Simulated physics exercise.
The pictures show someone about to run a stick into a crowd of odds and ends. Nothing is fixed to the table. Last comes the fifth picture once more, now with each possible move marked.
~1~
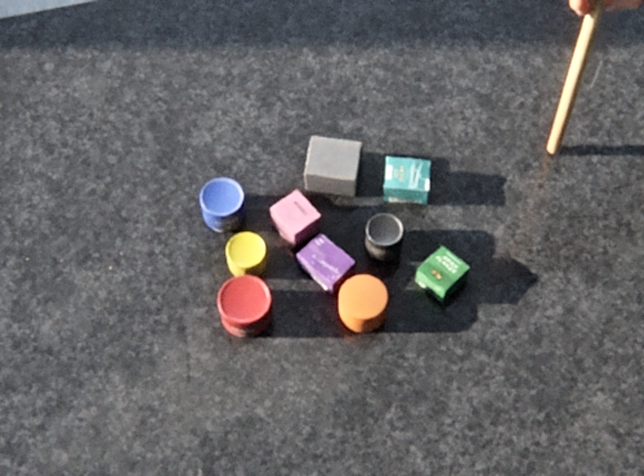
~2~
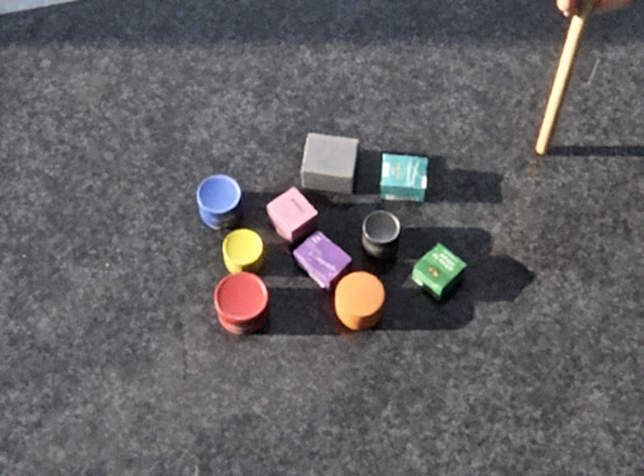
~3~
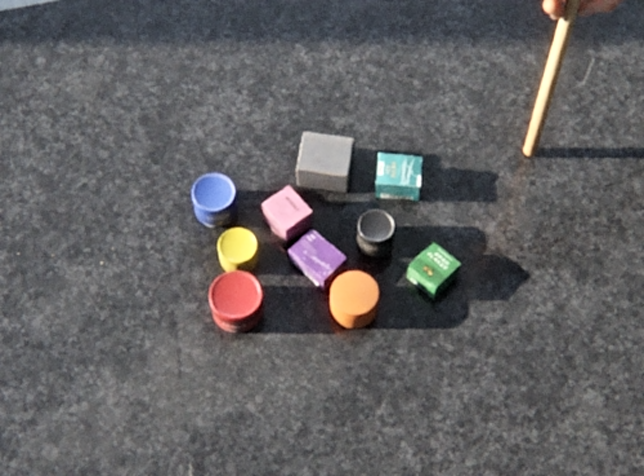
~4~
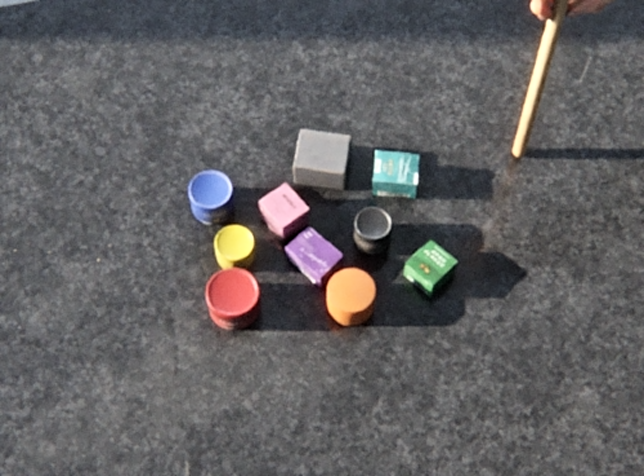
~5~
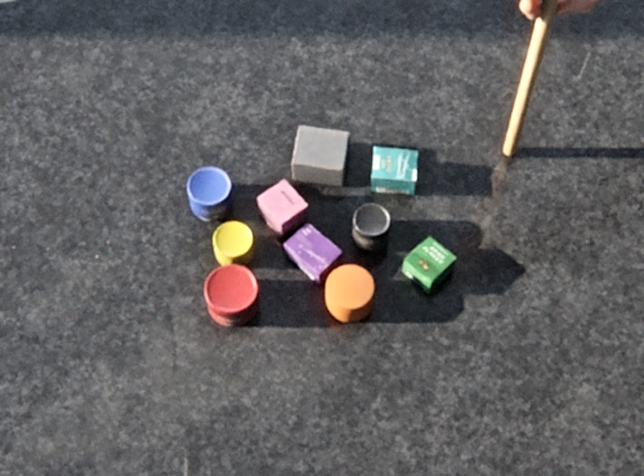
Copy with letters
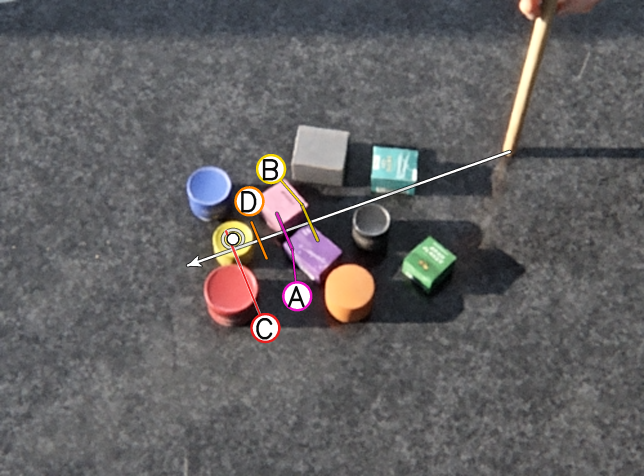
A pale wooden stick, gripped by a hand at the upper right, slants over a dark, speckled surface seen from above in low sunlight. Blue, yellow and red tubs sit left of pink and purple boxes, with a grey block and turquoise box behind, and a black tub, orange tin and green packet to the right. The hand slides the stick slowly left, touching nothing, while the camera drifts slightly.
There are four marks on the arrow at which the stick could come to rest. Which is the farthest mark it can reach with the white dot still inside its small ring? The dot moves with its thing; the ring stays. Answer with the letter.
It can go as far as D.
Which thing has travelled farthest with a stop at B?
The turquoise box.
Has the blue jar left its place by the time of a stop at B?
No.
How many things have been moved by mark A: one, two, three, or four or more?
Three.
On the marked copy, A at (284, 231); B at (310, 223); C at (234, 250); D at (259, 240); the arrow from (510, 152) to (188, 266); the white dot at (233, 239).
With D. Early on, foot of the stick (421, 184).
Further on, foot of the stick (331, 216); turquoise box (358, 169); grey block (307, 148).
At the end, foot of the stick (259, 241); turquoise box (358, 169); pink packet (249, 208); the dot is still in its ring.
As for the rest, A keeps the dot in but is short; B keeps the dot in but is short; C shifts the dotted thing to (210, 256).
